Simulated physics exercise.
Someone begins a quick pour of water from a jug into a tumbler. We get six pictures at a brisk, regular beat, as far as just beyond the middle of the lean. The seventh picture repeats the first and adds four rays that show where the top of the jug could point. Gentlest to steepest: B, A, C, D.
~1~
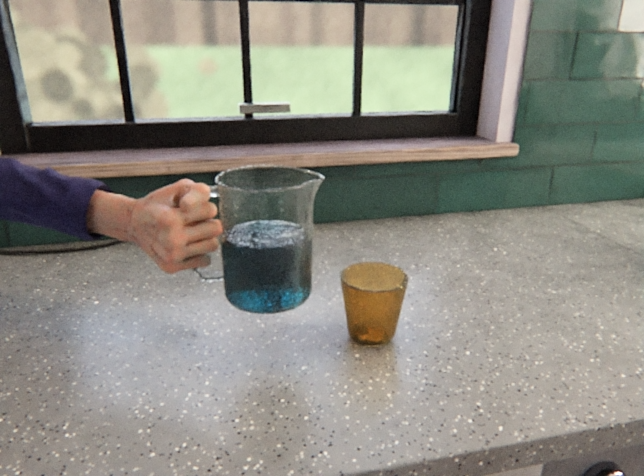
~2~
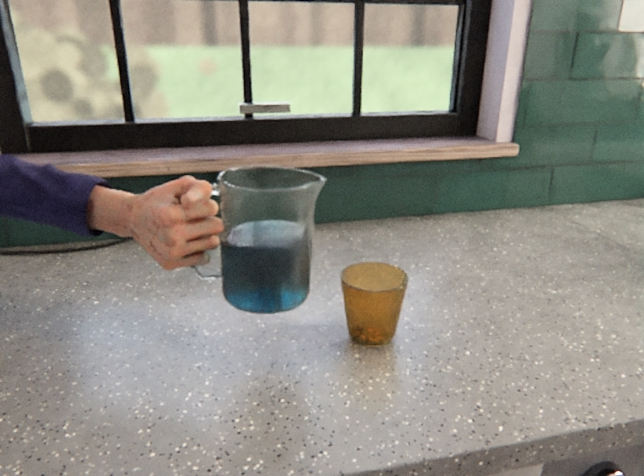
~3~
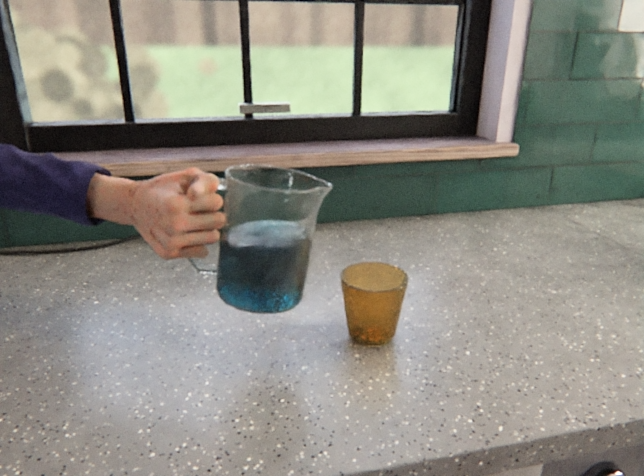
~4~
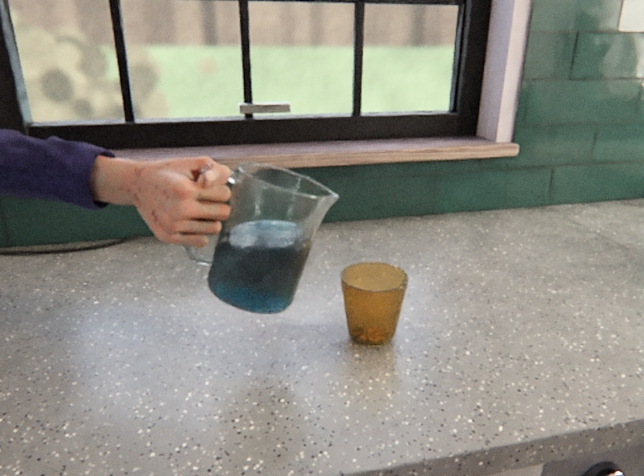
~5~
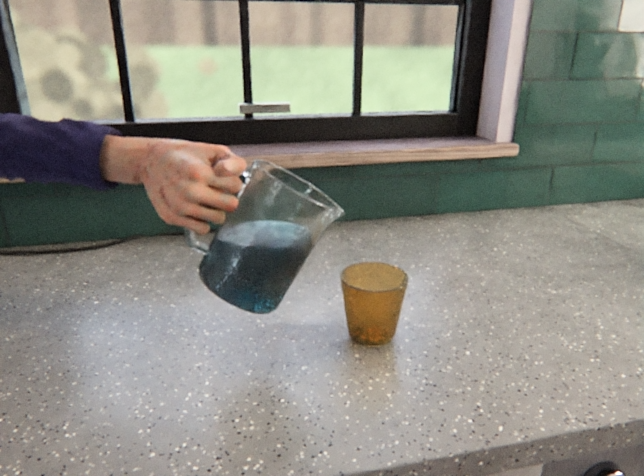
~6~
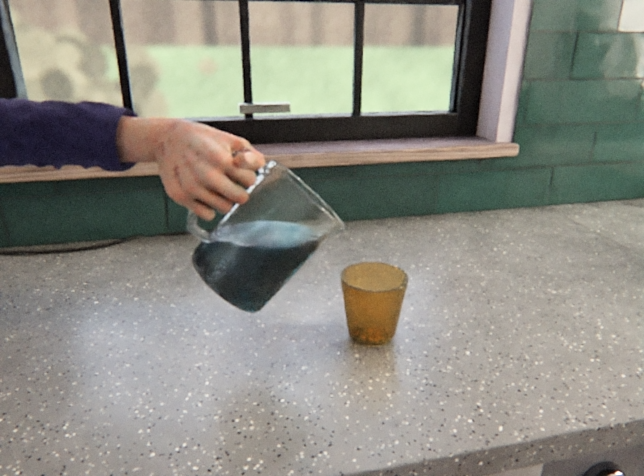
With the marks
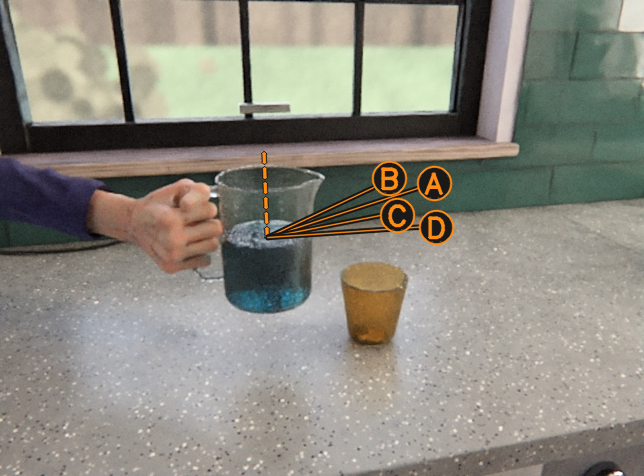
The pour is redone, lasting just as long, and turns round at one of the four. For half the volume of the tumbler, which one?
It is B.
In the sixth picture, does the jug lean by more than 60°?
No.
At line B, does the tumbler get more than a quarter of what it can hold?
Yes.
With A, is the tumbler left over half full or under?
Over half.
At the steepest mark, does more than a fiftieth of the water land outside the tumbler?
Yes.
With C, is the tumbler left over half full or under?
Over half.
On the marked copy, A at (418, 188); B at (374, 187); C at (380, 215); D at (419, 227).
With A, the tumbler ends with about 79 % of what it can hold.
With B, the tumbler ends with about 48 % of what it can hold.
With C, the tumbler ends with about 90 % of what it can hold; 13 % of the water is spilt.
With D, the tumbler ends with about 85 % of what it can hold; 31 % of the water is spilt.
